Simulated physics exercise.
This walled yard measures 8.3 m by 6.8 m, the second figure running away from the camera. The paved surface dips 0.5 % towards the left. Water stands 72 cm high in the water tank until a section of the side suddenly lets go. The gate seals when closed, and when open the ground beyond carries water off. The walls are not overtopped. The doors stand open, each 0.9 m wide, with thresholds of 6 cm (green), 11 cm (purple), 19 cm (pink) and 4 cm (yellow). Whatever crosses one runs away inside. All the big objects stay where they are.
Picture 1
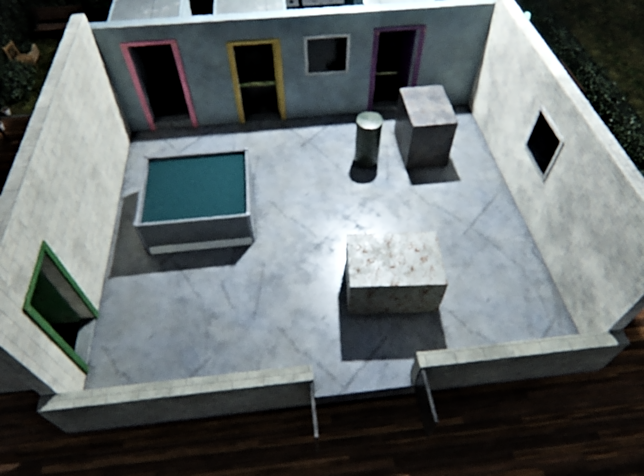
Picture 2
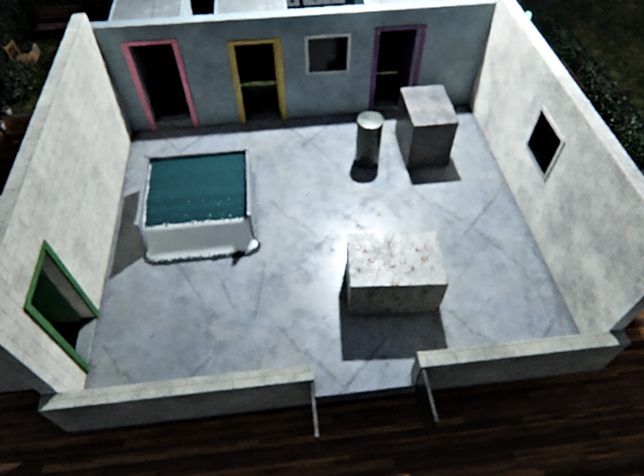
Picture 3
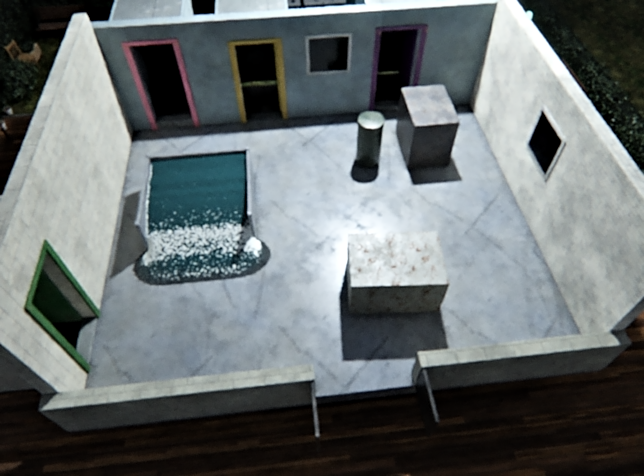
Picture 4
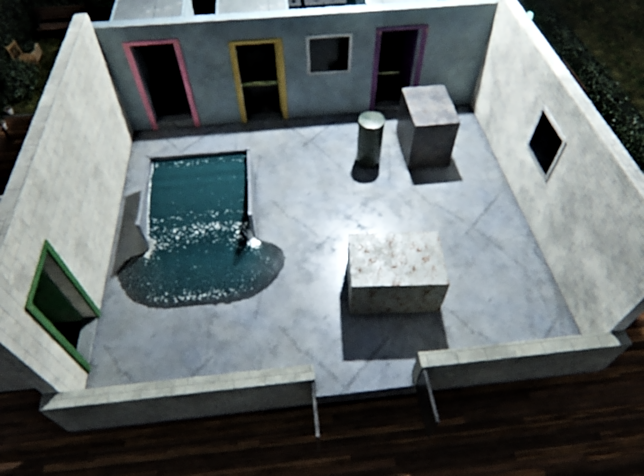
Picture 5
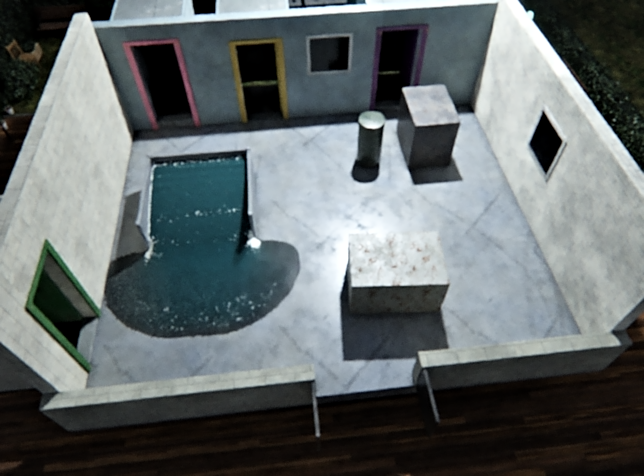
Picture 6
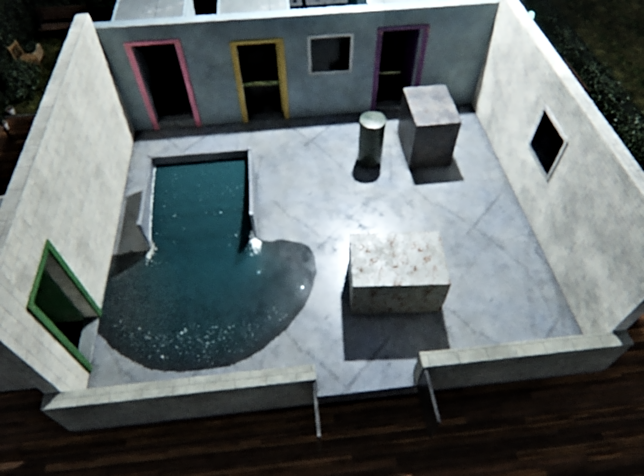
Water sits still in a raised tank at the left of a walled yard, then pours out over the tank's near side in a white, foaming rush. It spreads across the pale floor towards the viewer as a widening, rounded dark pool, reaching the left wall beside the green-framed opening and nearing the low front wall.
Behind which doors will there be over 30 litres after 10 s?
Door by door: At the green door it passes the limit; at the purple door it does not reach the limit; at the pink door it does not reach the limit; at the yellow door it stays under the limit.
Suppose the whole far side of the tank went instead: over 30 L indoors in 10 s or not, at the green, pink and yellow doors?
Against that limit: Green under, pink over, yellow past it.
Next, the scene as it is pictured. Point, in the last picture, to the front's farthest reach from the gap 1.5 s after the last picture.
Around (409, 371).
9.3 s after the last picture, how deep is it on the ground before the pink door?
Some 6.0 cm.
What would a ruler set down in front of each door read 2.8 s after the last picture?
Depths in cm: Green 18, purple 0, pink 0, yellow 0.
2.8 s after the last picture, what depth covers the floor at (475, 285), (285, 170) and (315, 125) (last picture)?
In that order: 0, 0 and 0 cm.
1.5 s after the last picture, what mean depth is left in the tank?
About 19 cm.
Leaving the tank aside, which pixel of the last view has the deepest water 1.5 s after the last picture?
At about (95, 407).
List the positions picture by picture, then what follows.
In the first frame, still water, 72 cm deep, in the water tank at (195, 187).
In the second frame, water pours out at (199, 235) and has run 1.1 m, to (258, 243); typically 9 cm deep outside, 72 cm at the water tank's back.
In the third frame, the front is at (265, 257), 1.3 m from the gap at (200, 237); 1.6 m2 of floor is under water; 72 cm left at the back of the water tank.
In the fourth frame, water pours out at (201, 238) and has run 1.6 m, to (273, 275); typically 11 cm deep outside, 67 cm at the water tank's back.
In the fifth frame, water pours out at (201, 238) and has run 2.0 m, to (259, 316); typically 8 cm deep outside, 61 cm at the water tank's back.
In the sixth frame, water pours out at (203, 238) and has run 2.6 m, to (229, 360); typically 7 cm deep outside, 61 cm at the water tank's back.
Then, 0.7 s after the last picture water covers 25 % of the floor and is deepest (42 cm) near (95, 407); green door 13 cm at the sill, 2 L in, purple door not reached, pink door not reached, yellow door not reached.
Then, 1.5 s after the last picture water covers 25 % of the floor and is deepest (45 cm) near (95, 407); green door 19 cm at the sill, 29 L in, purple door not reached, pink door not reached, yellow door not reached.
Then, 2.8 s after the last picture water covers 35 % of the floor and is deepest (22 cm) near (99, 326); green door 18 cm at the sill, 148 L in, purple door not reached, pink door not reached, yellow door not reached.
Then, 5.3 s after the last picture water covers 60 % of the floor and is deepest (18 cm) near (135, 133); green door 11 cm at the sill, 228 L in, purple door not reached, pink door 9 cm at the sill, 0 L in, yellow door not reached.
Then, 9.3 s after the last picture water covers 95 % of the floor and is deepest (8 cm) near (134, 143); green door 5 cm at the sill, 242 L in, purple door 3 cm at the sill, 0 L in, pink door 6 cm at the sill, 0 L in, yellow door 4 cm at the sill, 0 L in.
